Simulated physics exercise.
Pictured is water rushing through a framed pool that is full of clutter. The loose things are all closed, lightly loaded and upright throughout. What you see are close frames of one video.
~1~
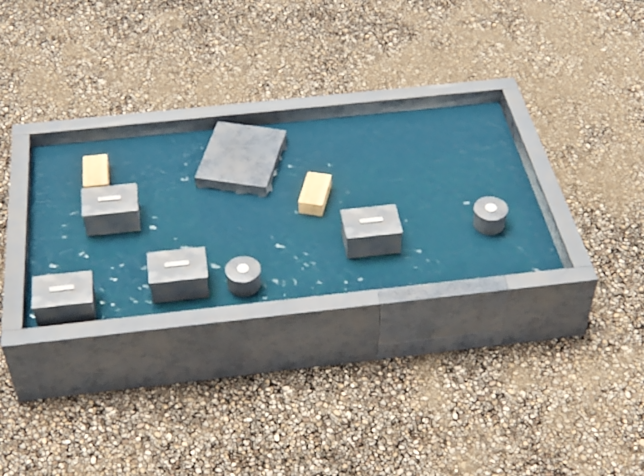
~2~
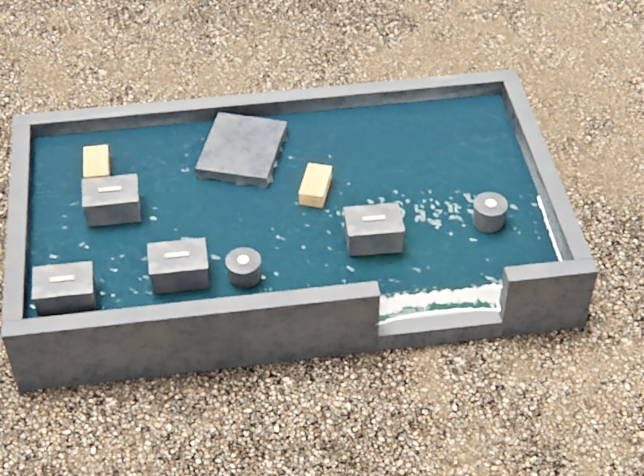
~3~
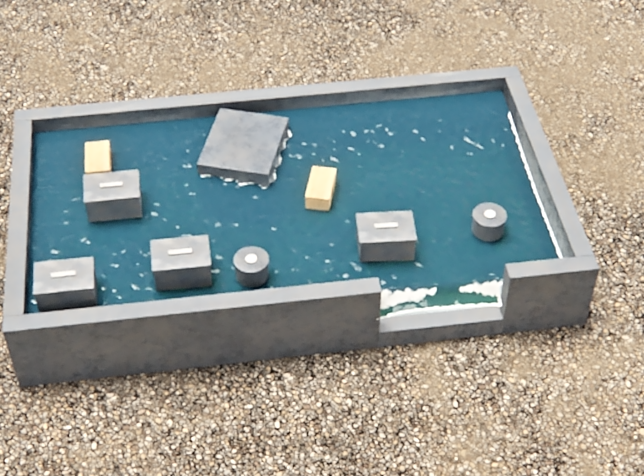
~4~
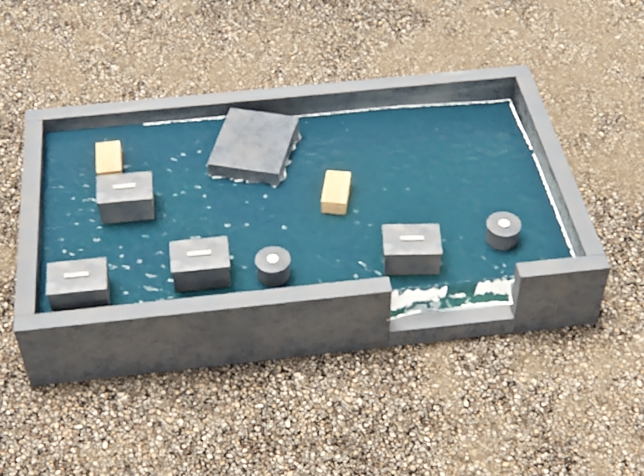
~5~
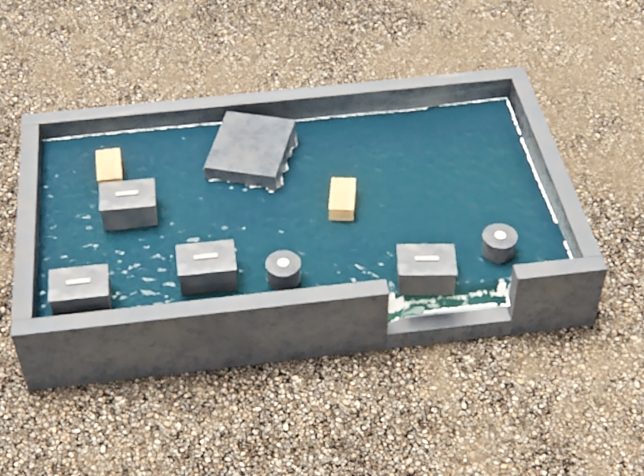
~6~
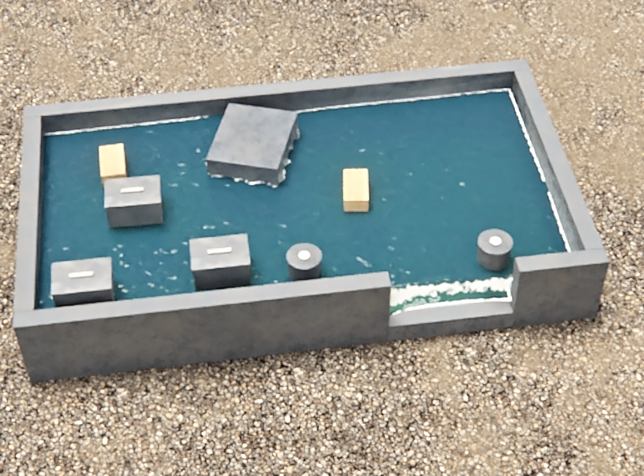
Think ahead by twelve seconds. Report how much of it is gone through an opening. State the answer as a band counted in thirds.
Answer: Between one and two thirds.
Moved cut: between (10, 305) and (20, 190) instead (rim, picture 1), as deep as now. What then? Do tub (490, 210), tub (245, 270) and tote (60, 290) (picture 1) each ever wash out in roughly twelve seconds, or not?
Result, in listed order: Retained / exited / exited.
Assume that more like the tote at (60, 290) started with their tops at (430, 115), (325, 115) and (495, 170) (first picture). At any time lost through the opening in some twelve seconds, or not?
The three, in sequence: Remains behind, remains behind and departs.
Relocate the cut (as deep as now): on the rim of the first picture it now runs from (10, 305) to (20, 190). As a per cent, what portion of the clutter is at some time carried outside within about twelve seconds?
80 per cent.
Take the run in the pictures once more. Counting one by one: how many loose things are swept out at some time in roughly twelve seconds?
My tally gives 4.
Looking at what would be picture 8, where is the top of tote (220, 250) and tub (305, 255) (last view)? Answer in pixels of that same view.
They end up at about pixels (253, 253) and (350, 259).
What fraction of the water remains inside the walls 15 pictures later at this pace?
Roughly 64 in a hundred.
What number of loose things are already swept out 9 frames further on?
The count is 3.
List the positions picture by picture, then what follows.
A tub at (491, 209) floats; a tub at (243, 269), afloat; 0 of 8 have shifted, in the first picture.
A tub at (491, 204) floats; a tub at (243, 261) floats; 0 of 8 have shifted, in the second picture.
A tub at (490, 215), afloat, close to its start; a tub at (251, 259), afloat, close to its start; 2 of 8 have shifted, in the third picture.
A tub at (504, 224), afloat, close to its start; a tub at (273, 259) floats, close to its start; 5 of 8 have shifted, in the fourth picture.
A tub at (500, 236) floats, a stride from its start; a tub at (283, 263), afloat, close to its start; 6 of 8 have shifted, in the fifth picture.
A tub at (495, 242), afloat, a stride from its start; a tub at (304, 256) floats, a stride from its start; 7 of 8 have shifted, in the sixth picture.
A moment on, 2 of 8 are out; 6 afloat.
Next, 3 of 8 are out; 5 afloat.
Later, 3 of 8 are out; 5 afloat.
In the end, 4 of 8 are out; 4 afloat.
